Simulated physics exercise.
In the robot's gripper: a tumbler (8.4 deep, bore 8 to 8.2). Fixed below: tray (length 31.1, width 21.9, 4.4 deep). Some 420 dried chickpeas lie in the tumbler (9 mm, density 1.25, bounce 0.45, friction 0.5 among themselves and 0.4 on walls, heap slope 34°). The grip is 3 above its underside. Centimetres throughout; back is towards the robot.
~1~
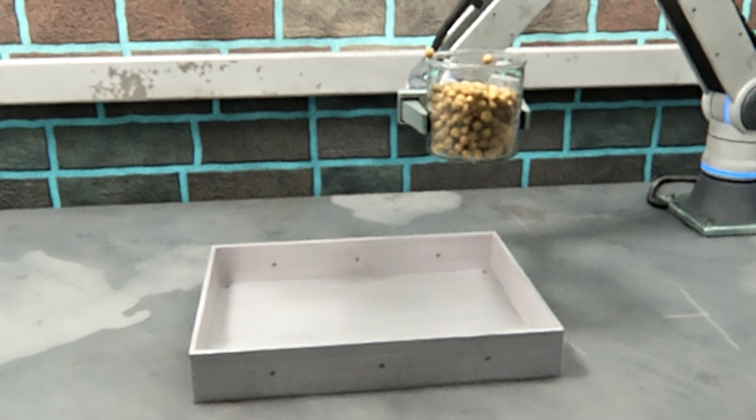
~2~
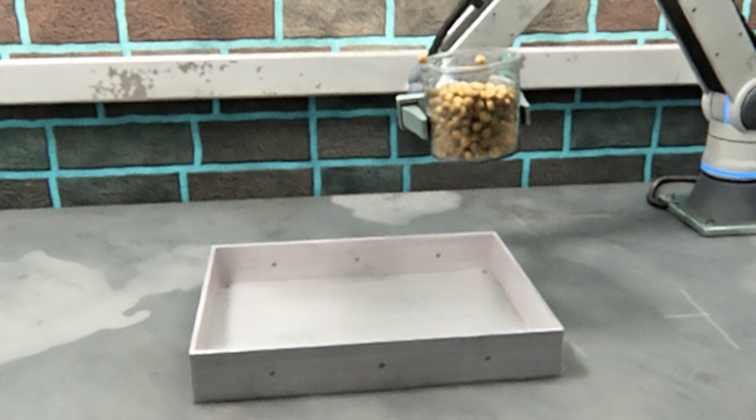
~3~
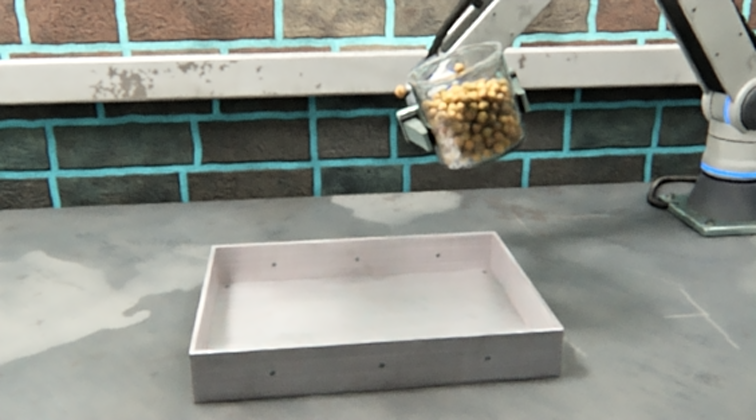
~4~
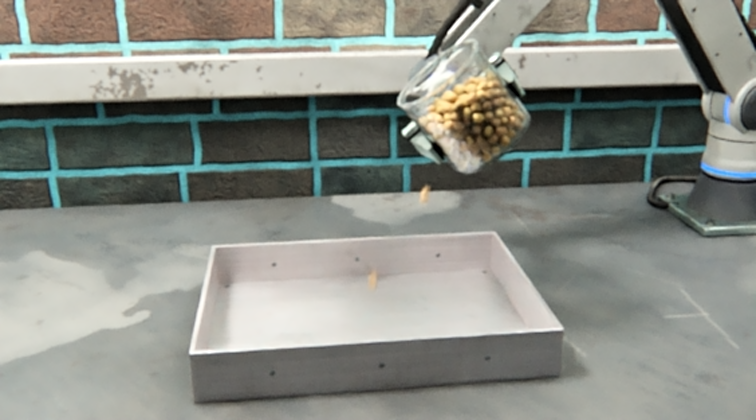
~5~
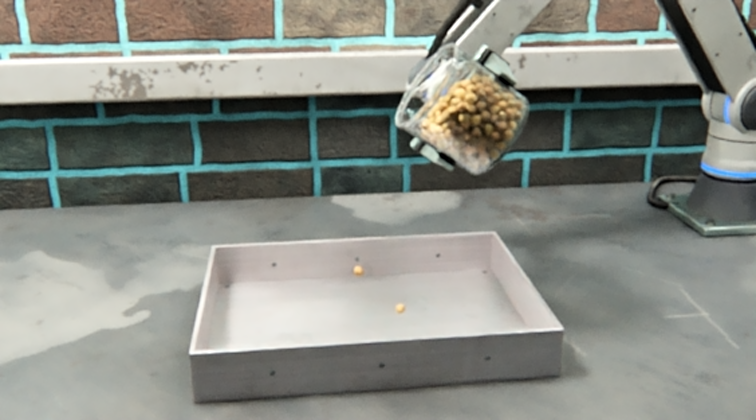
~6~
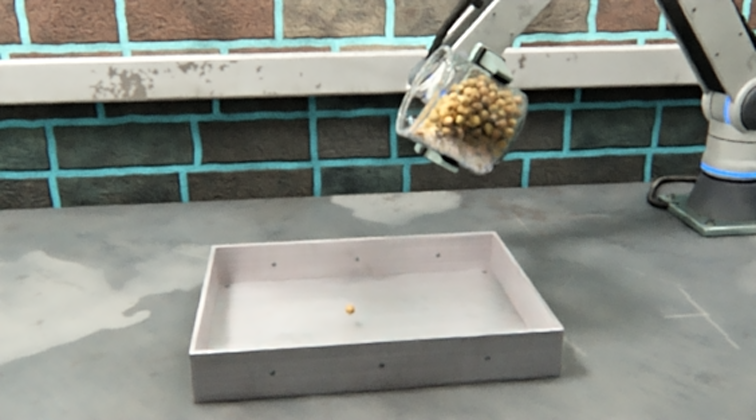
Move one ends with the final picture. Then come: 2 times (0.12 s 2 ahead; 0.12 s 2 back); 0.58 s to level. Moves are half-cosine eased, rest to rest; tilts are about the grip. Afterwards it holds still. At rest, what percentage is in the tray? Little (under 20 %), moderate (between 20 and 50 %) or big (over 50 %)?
A little share, under 20 %, ends in the tray.
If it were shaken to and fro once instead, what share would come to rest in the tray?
It would be near 0 per cent.
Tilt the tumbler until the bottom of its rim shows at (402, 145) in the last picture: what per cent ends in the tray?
Some 20 per cent.
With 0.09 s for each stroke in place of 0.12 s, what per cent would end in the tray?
It would be near 10 per cent.
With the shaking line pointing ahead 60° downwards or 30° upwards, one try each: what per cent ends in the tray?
About 0 and 5 per cent.
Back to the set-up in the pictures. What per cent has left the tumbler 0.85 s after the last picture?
About 0 per cent by then.
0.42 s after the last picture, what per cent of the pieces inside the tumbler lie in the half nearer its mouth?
About 40 per cent.
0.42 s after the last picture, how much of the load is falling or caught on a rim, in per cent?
Roughly 1 per cent.
Then, 0.42 s after the last picture, tilted 60° forward, highest piece 24 above the table; 414 in the tumbler, 3 in the tray, 3 in flight or on a rim.
Then, 0.85 s after the last picture, tilted 18° forward, highest piece 25 above the table; 410 in the tumbler, 10 in the tray.
Then, 1.26 s after the last picture, level, highest piece 26 above the table; 410 in the tumbler, 10 in the tray.
Then, 2.31 s after the last picture, level, highest piece 26 above the table; 410 in the tumbler, 10 in the tray.
Final count, 410 in the tumbler, 10 in the tray. That is 2 % in the tray.
